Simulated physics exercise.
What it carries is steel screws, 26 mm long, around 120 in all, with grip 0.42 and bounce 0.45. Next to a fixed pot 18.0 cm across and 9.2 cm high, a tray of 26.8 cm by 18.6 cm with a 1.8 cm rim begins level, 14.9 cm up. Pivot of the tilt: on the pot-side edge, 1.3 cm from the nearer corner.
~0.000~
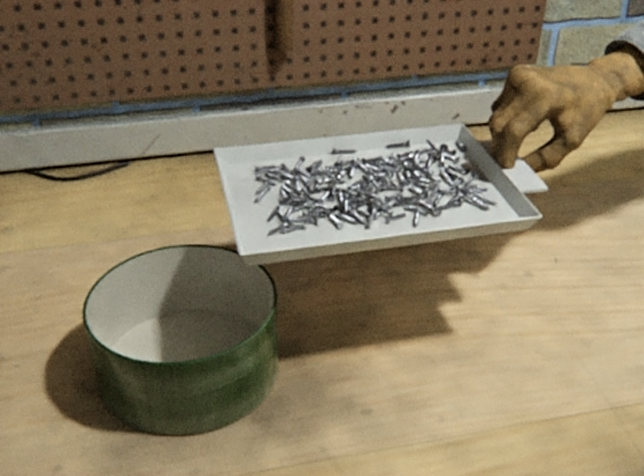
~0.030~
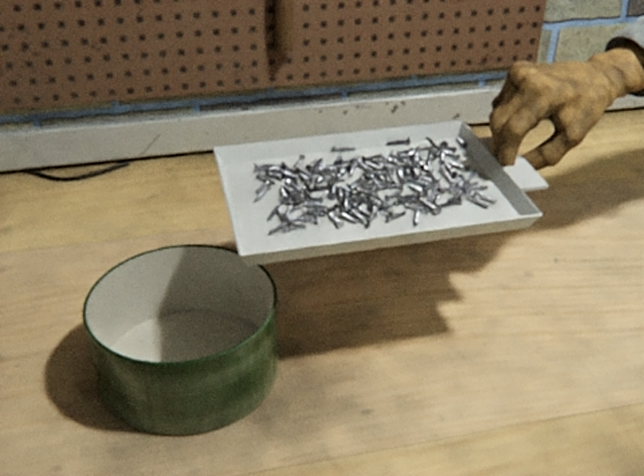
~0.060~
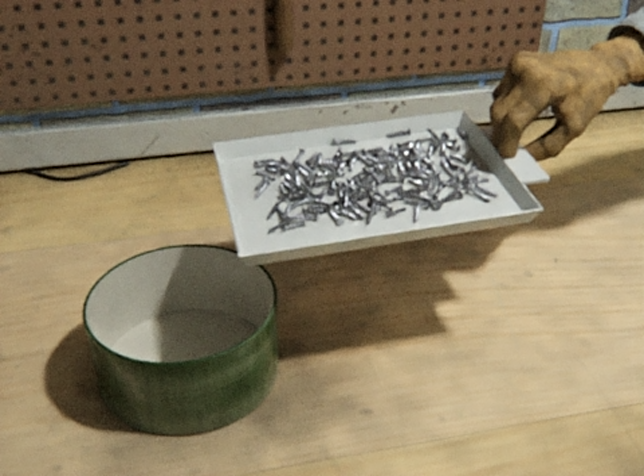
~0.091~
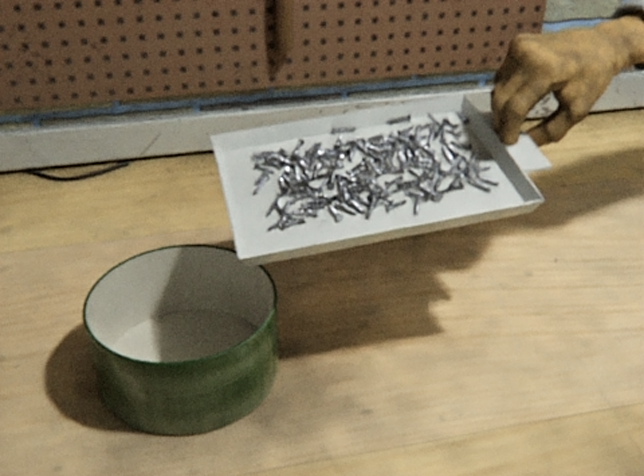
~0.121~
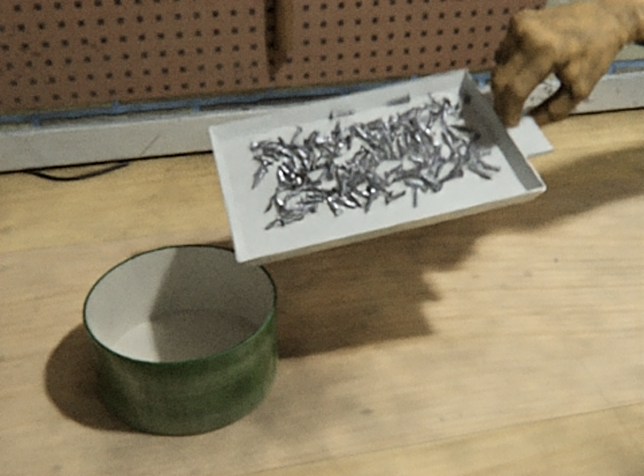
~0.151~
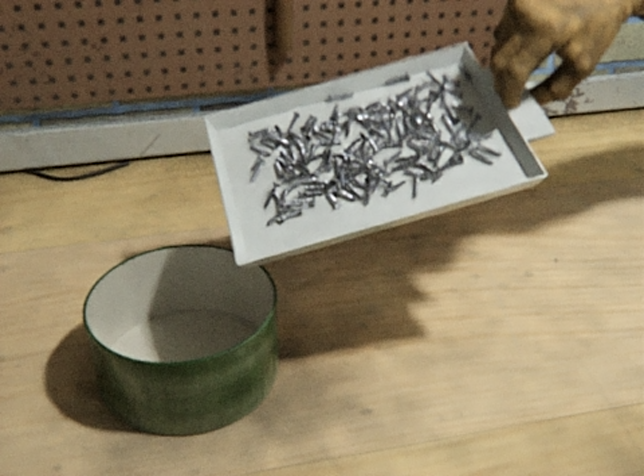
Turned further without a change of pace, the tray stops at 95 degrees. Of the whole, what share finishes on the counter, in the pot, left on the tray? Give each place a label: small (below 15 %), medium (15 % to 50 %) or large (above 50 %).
Shares by place: Counter large, pot medium, left on the tray small.
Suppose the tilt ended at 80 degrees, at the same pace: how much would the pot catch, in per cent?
That would be around 30 percent.
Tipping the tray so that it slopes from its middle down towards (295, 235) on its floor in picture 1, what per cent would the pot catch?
Something like 70 in a hundred.
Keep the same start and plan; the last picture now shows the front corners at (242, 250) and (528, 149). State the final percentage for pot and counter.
That works out as pot 75 and counter 25.
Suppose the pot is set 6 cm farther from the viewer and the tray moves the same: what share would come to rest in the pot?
Near 0 per cent in that case.
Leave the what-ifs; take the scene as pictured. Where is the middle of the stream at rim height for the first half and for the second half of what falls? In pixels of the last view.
Earlier half close to (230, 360), later half at (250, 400) in pixels.
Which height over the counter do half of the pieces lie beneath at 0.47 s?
About 20 centimetres.
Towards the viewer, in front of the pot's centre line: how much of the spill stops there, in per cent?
Share: Some 100 %.
After 0.34 s, tilt 58 degrees; the tray holds 100 %, the pot 0 %.
After 0.47 s, tilt 85 degrees; the tray holds 90 %, the pot 0 %.
After 0.73 s, tilt 95 degrees; the tray holds 0 %, the pot 30 %.
In the end, at 1.6 s, counter 70 %, pot 30 %, tray 0 %.
